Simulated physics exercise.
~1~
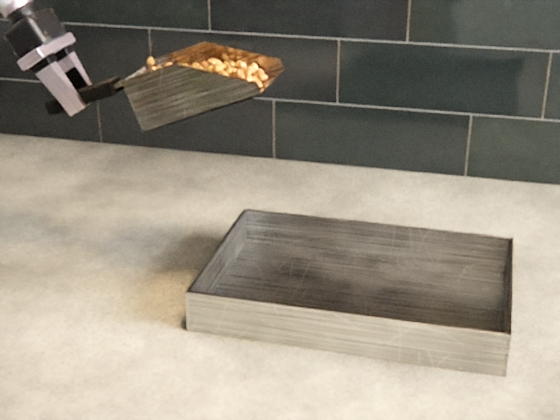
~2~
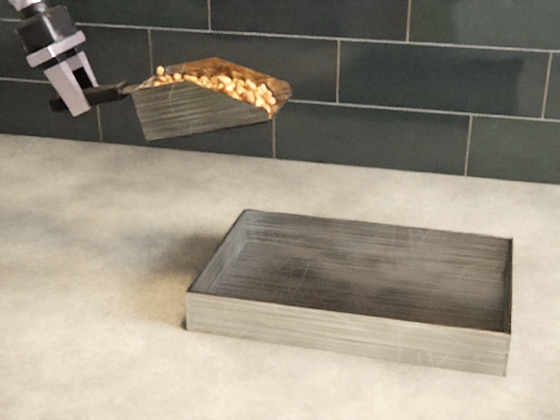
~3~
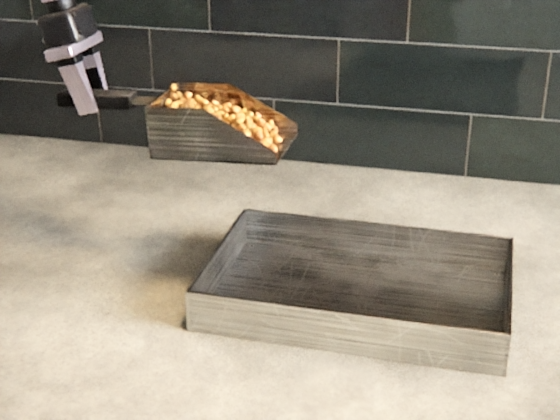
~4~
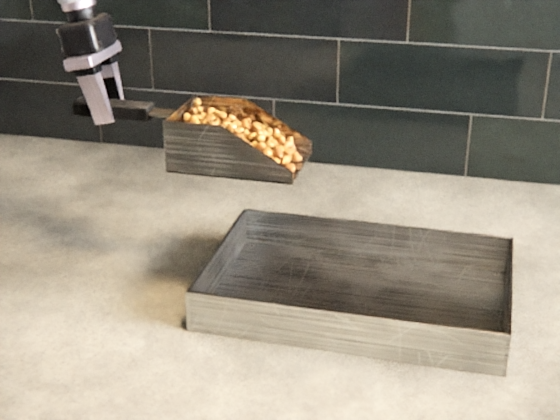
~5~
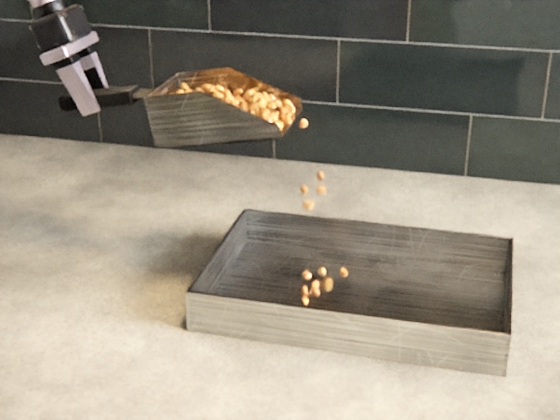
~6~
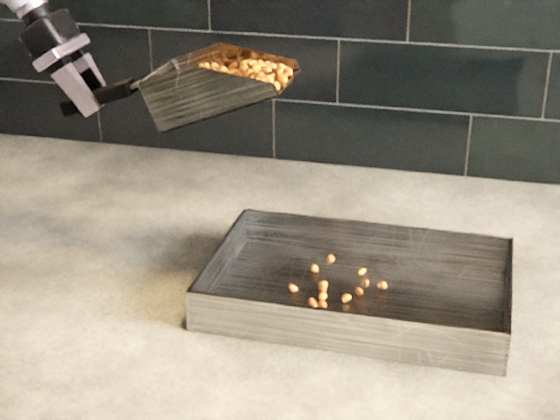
A robot arm lowers a scoop of beans, spills a few into a tray, and tilts it back up.
